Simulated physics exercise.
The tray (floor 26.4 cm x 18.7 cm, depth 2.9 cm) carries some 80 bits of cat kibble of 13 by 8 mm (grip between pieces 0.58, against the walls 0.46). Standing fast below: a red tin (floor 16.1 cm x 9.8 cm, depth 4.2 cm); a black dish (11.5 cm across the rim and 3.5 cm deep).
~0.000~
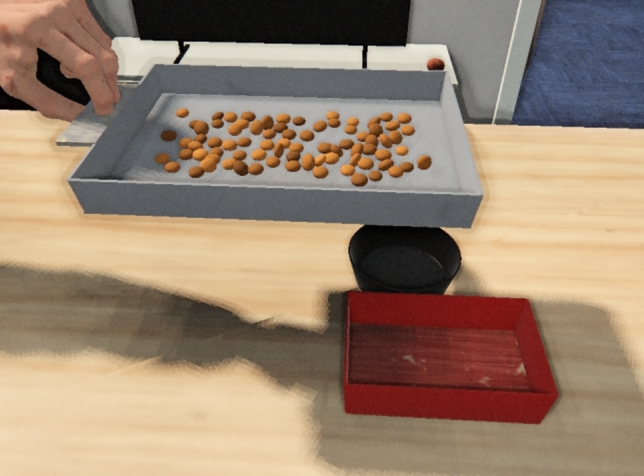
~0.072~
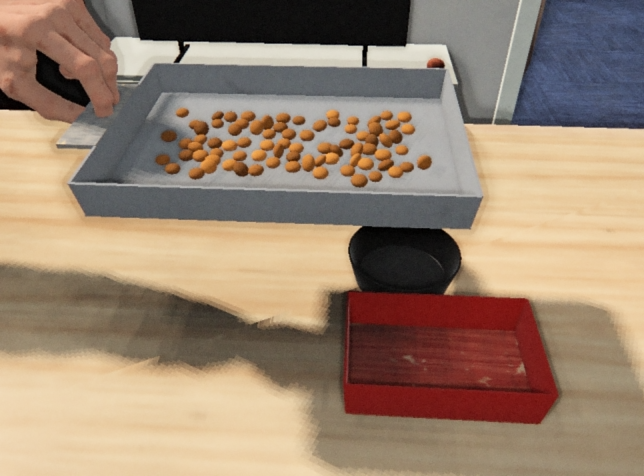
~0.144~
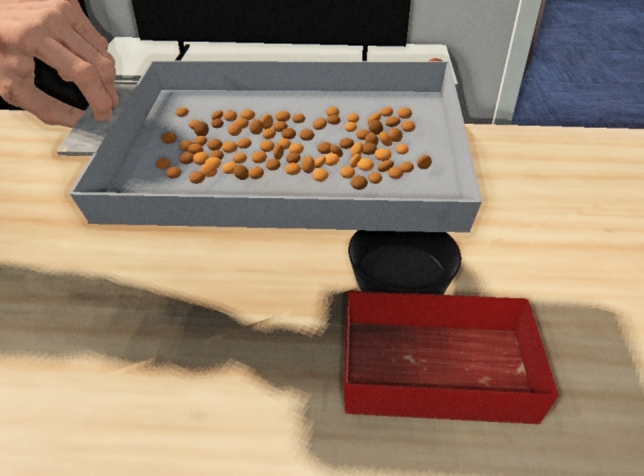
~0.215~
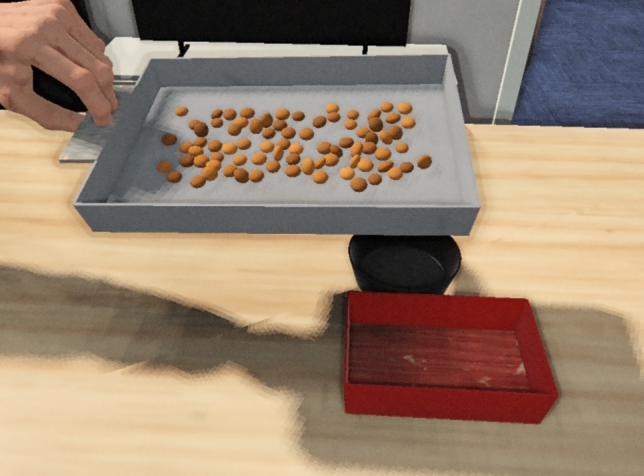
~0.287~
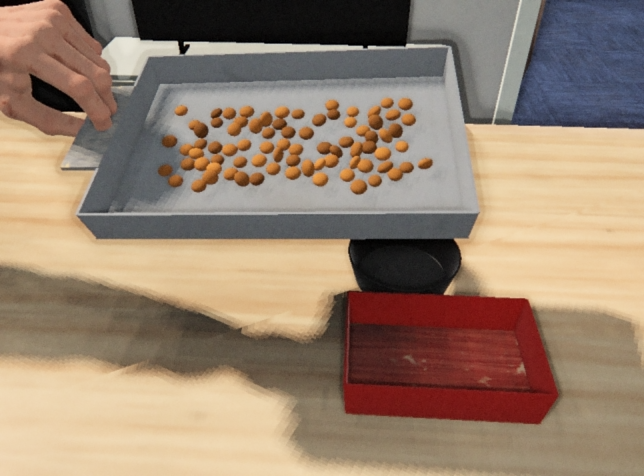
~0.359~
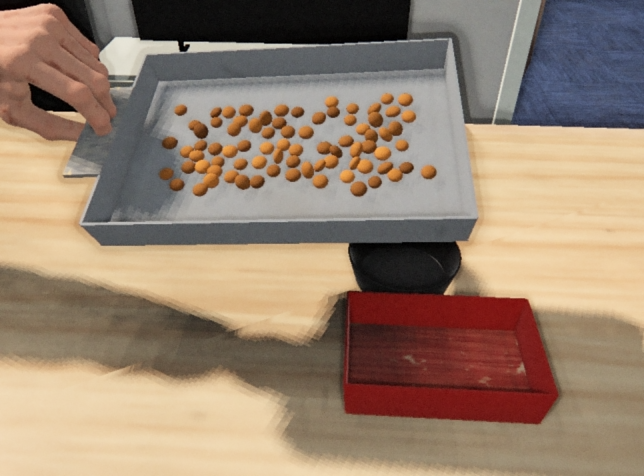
In the video, a gray tray of small brown pieces is above a wooden table holding a black dish and a red tin, a hand beside it at left, and the tray gradually tilts toward the front while the pieces barely shift.
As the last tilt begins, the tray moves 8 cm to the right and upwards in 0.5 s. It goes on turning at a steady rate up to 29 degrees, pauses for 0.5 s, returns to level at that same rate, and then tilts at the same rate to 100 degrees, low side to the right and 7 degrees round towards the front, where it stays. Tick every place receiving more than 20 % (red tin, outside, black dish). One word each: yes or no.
Red tin: Yes. Outside: No. Black dish: No.
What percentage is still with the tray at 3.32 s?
My estimate would be around 95 in a hundred.
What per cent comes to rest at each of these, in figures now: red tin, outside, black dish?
In per cent, red tin 50, outside 10 and black dish 15.
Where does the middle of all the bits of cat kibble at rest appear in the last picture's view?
At about (395, 335).
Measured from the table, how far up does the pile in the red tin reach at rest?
I'd guess close to 1.5 centimetres.
Then, at 1.50 s, tilt 17 degrees; tray 100 %; middle of all pieces on or above the table near (255, 211).
Then, at 2.45 s, tilt 25 degrees; tray 100 %; middle of all pieces on or above the table near (369, 142).
After 3.32 s, tilt 68 degrees; tray 95 %; middle of all pieces on or above the table near (437, 251).
After 4.16 s, tilt 100 degrees; tray 40 %, black dish 10 %, red tin 45 %, outside 10 %; middle of all pieces on or above the table near (401, 304).
In the end, at 5.2 s, tray 25 %, black dish 15 %, red tin 50 %, outside 10 %.
